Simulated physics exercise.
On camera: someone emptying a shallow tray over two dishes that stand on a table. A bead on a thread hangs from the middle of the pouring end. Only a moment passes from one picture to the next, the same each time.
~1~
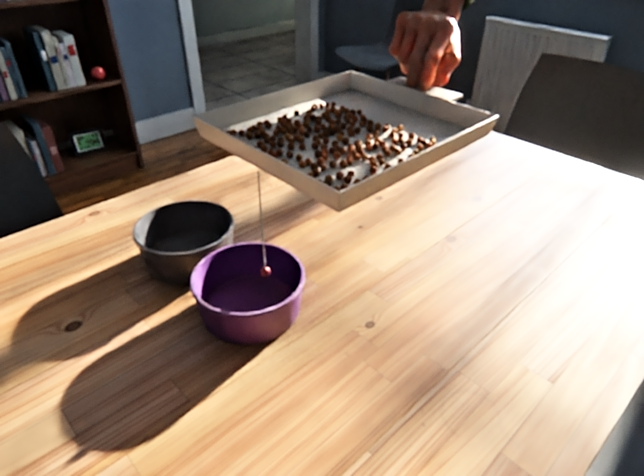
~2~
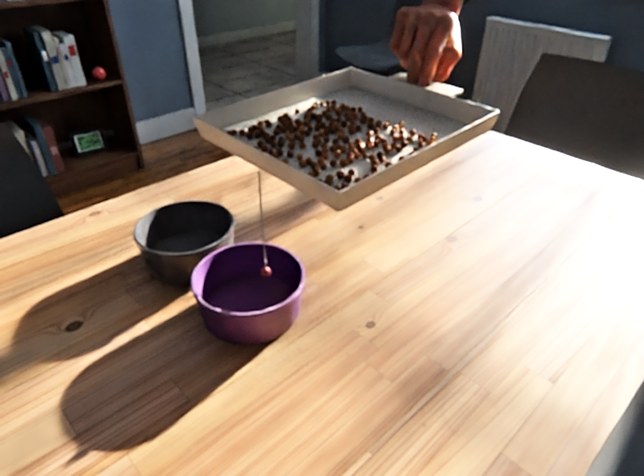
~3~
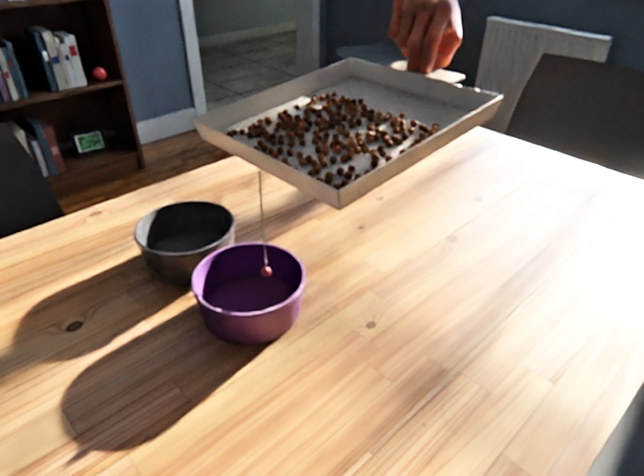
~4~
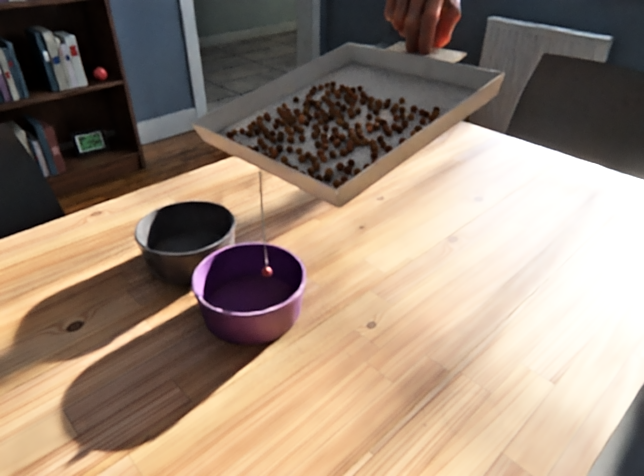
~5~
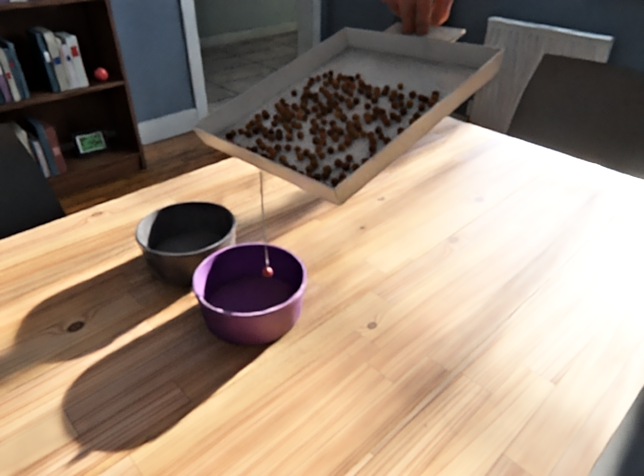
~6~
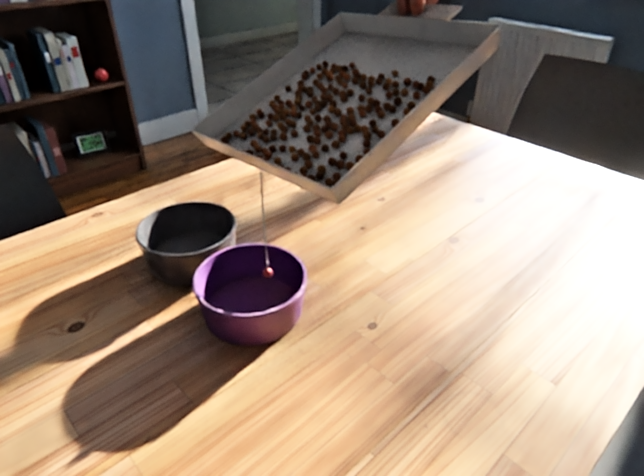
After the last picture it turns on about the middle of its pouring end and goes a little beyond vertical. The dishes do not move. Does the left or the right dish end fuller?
The right-hand one ends fuller.
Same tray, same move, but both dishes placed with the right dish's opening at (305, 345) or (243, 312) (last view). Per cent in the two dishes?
Roughly 70 per cent, and 90 per cent.
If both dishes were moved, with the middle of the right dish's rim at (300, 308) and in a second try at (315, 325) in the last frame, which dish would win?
First the dish on the left, then the left-hand dish.
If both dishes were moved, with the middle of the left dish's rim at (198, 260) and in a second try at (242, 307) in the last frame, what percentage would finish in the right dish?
First some 20, then 0 per cent.
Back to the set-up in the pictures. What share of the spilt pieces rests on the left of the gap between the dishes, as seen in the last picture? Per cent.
It comes to 90 per cent or so.
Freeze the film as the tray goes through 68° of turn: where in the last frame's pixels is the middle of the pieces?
Close to (250, 144).
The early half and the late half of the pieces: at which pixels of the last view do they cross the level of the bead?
At about (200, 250), then at (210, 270).
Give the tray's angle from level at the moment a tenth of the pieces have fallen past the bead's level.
Near 110 degrees.
Shortly afterwards, tray tipped steeply; all but a few on the tray; only a few in the air.
Next, tray tipped past a quarter turn; near two thirds on the tray; a little in the right dish; only a few in the left dish; only a few outside both; near a quarter in the air.
Some moments later, tray tipped past a quarter turn; near a third in the right dish; near a quarter in the left dish; near half outside both.
In the end, tray tipped past a quarter turn; near a third in the right dish; near a quarter in the left dish; near half outside both.
